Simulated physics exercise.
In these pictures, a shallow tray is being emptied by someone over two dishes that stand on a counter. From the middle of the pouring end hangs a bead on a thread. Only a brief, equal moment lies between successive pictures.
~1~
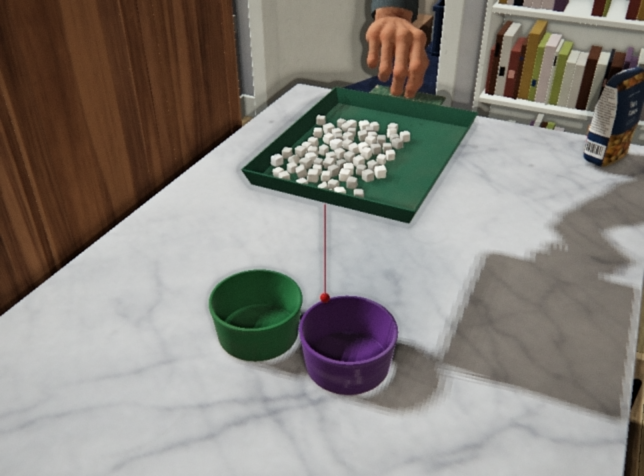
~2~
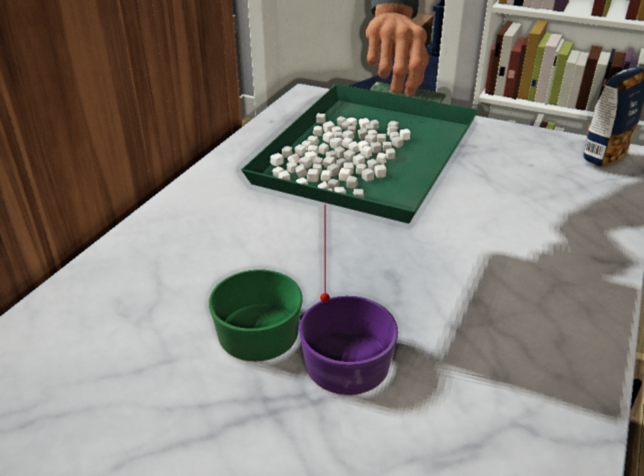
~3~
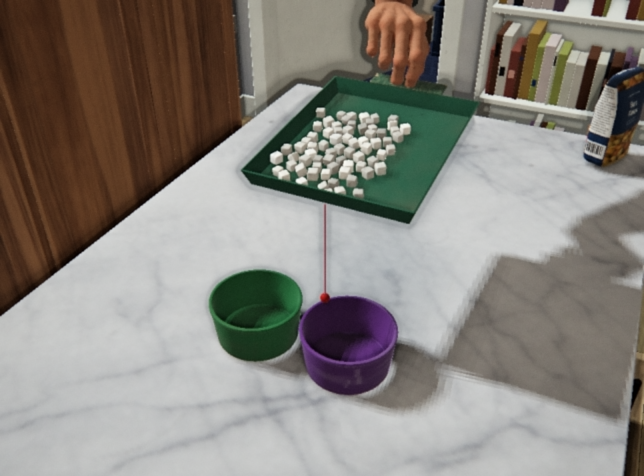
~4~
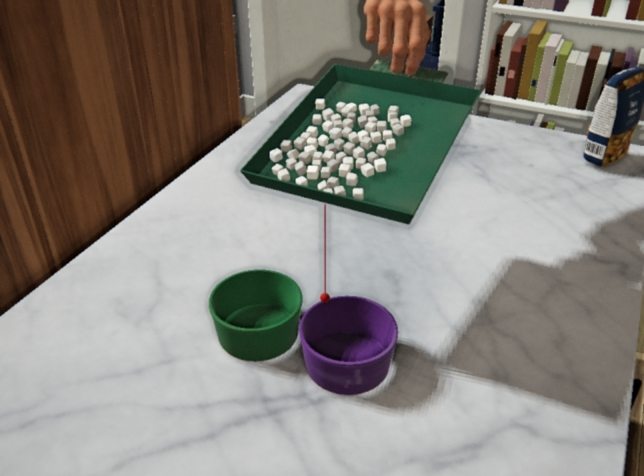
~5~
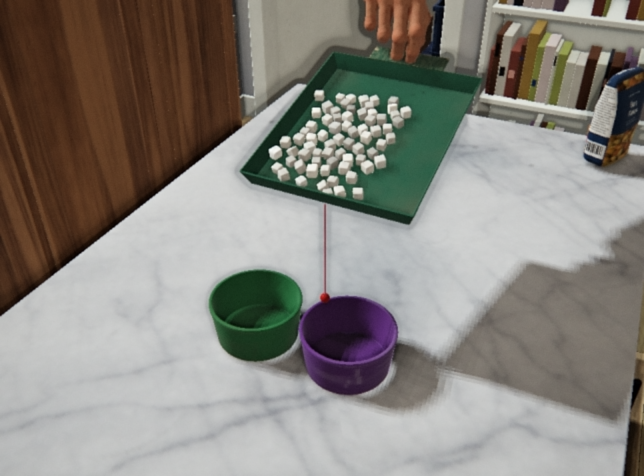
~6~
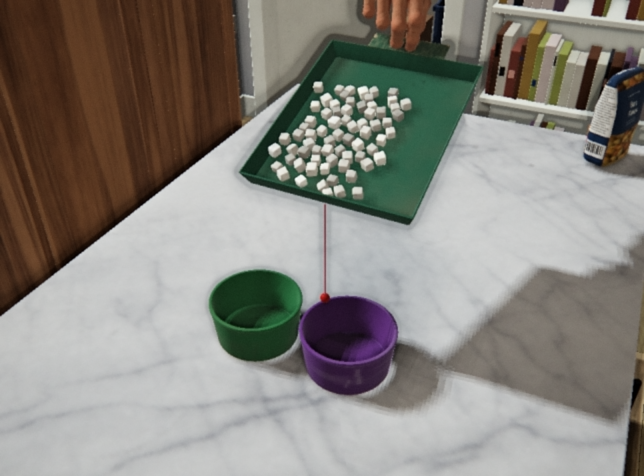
A green tray of white cubes gradually tilts toward two bowls as a hand holds its far end.
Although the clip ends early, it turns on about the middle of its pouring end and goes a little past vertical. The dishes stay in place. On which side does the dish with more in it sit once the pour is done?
On the right side.
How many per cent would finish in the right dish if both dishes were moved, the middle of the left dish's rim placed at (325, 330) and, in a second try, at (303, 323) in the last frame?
20 % and 20 %.
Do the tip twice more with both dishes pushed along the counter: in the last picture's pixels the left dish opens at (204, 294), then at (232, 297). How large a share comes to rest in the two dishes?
Try 1: Some 40 %; try 2: Some 40 %.
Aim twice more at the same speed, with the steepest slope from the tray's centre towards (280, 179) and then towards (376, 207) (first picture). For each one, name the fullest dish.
First: The dish at left. Second: The dish at right.
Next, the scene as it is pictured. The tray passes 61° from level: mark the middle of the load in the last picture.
The load's middle is around (320, 174).
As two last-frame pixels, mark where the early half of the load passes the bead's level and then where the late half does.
First around (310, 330), afterwards around (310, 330).
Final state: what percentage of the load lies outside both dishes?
Close to 70 %, give or take.
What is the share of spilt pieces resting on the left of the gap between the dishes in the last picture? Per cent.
Around 60 per cent, I reckon.
Soon, tray tipped steeply; all on the tray.
A while on, tray tipped right over; nearly all on the tray; a stray few in the right dish; a small part outside both; a stray few in the air.
Towards the end, tray tipped past a quarter turn; about a quarter in the right dish; a small part in the left dish; about two thirds outside both.
Finally, tray tipped past a quarter turn; about a quarter in the right dish; a small part in the left dish; about two thirds outside both.
